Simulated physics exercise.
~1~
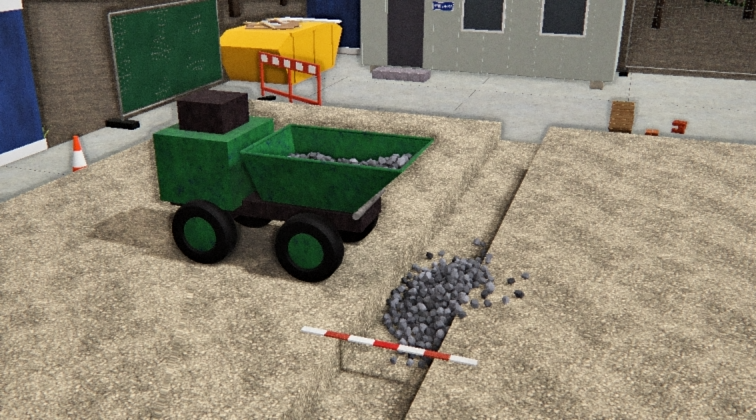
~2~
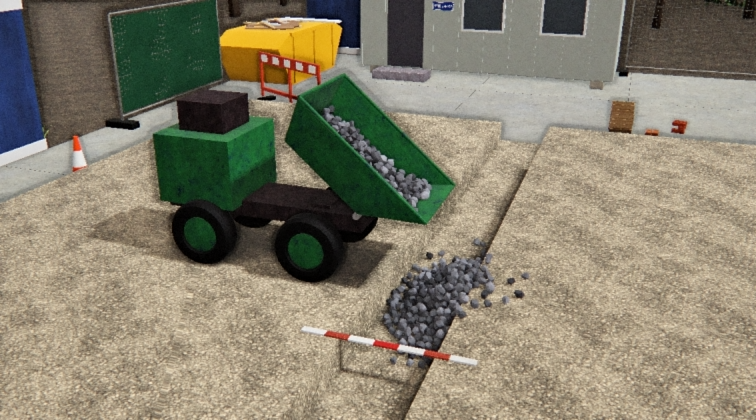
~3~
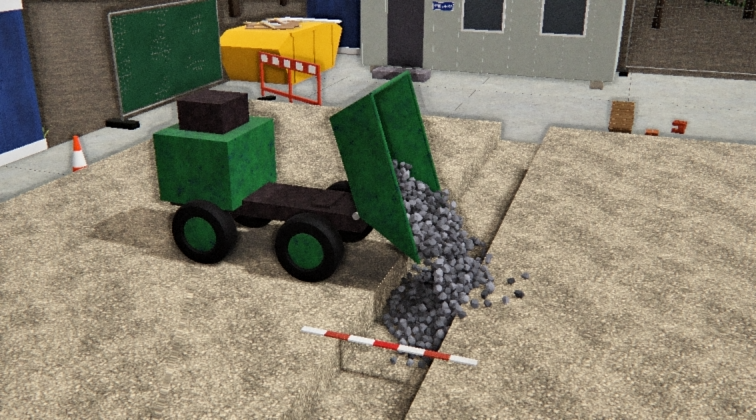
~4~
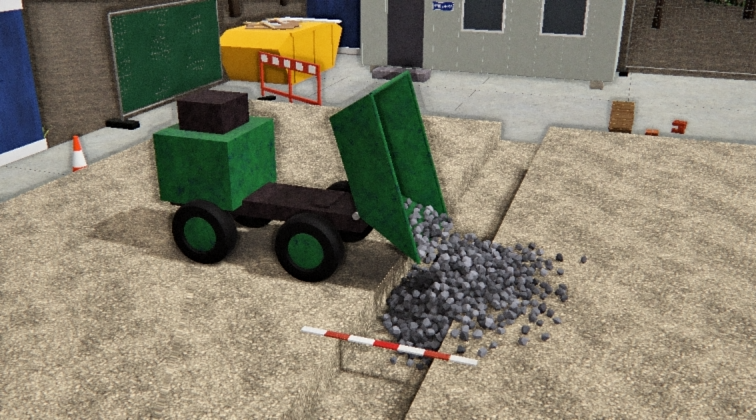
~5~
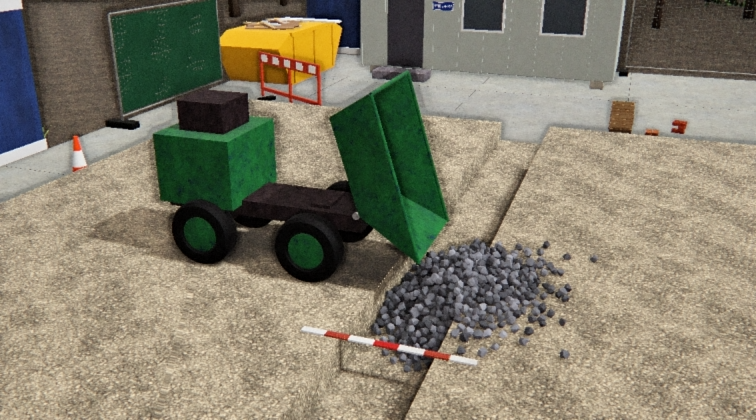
A sandy building site is seen from above at an angle, with a grey cabin, a yellow skip behind a red and white barrier, a green panel and an orange cone towards the back. A green dumper stands left of centre, facing a narrow trench where grey stones already lie beside a red and white striped pole. Its loaded skip tilts up towards the right, the stones still inside. It tips steeper and the stones pour onto the old heap, then spread rightward over the trench's far edge. Finally the raised skip is empty above a broader pile.
